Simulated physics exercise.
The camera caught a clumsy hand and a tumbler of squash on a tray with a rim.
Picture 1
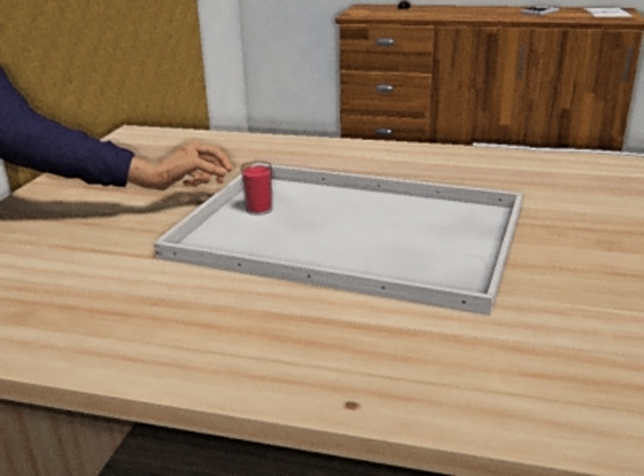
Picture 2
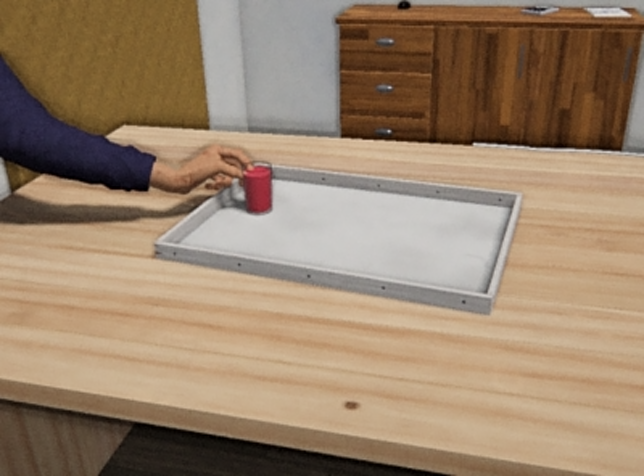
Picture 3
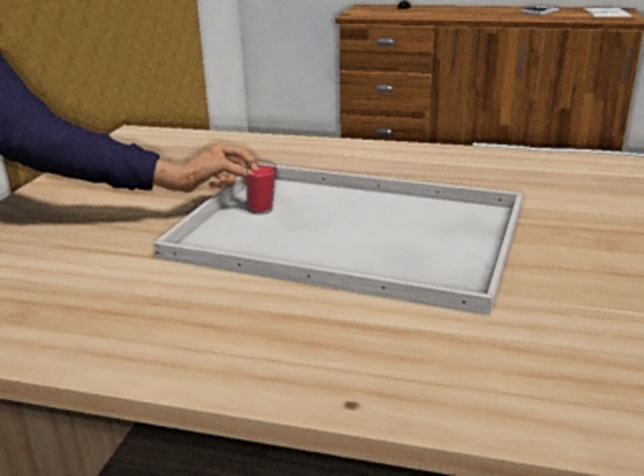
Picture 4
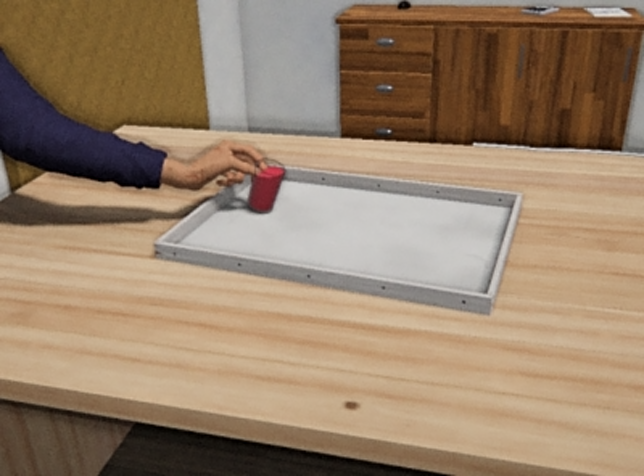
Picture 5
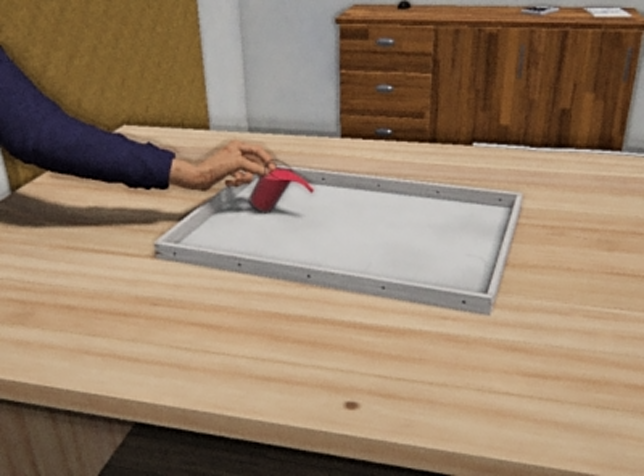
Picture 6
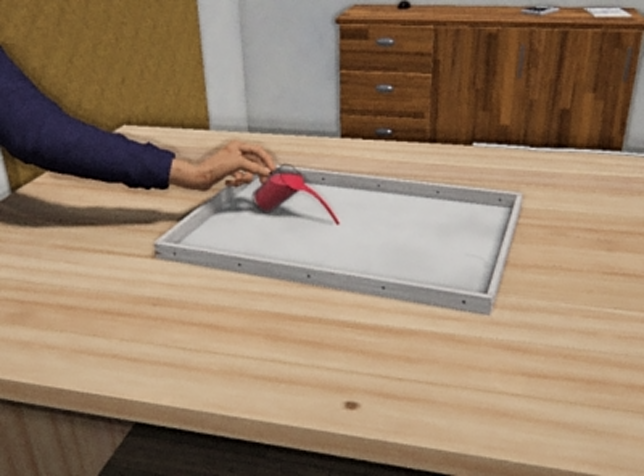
The clip shows a hand reaching from the left to a nearly full glass of red liquid standing on a rimmed tray, pushing against its side and tipping it rightward as the liquid pours over the lip toward the tray.
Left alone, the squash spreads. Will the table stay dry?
I expect the tray will catch the spill just fine.
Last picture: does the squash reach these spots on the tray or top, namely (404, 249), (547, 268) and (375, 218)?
Order as given: Got to, next left alone, last got to.
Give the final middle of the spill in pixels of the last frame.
The centre comes to rest around (428, 244).
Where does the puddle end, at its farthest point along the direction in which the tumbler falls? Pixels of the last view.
It gets to somewhere near (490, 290) in the last picture.
A moment on, the tumbler lies in the tray; the puddle covers about as much as a plate; the rim holds it.
Further on, the puddle covers about as much as a tray; the rim holds it.
When it is over, the puddle covers about as much as a tray; the rim holds it.
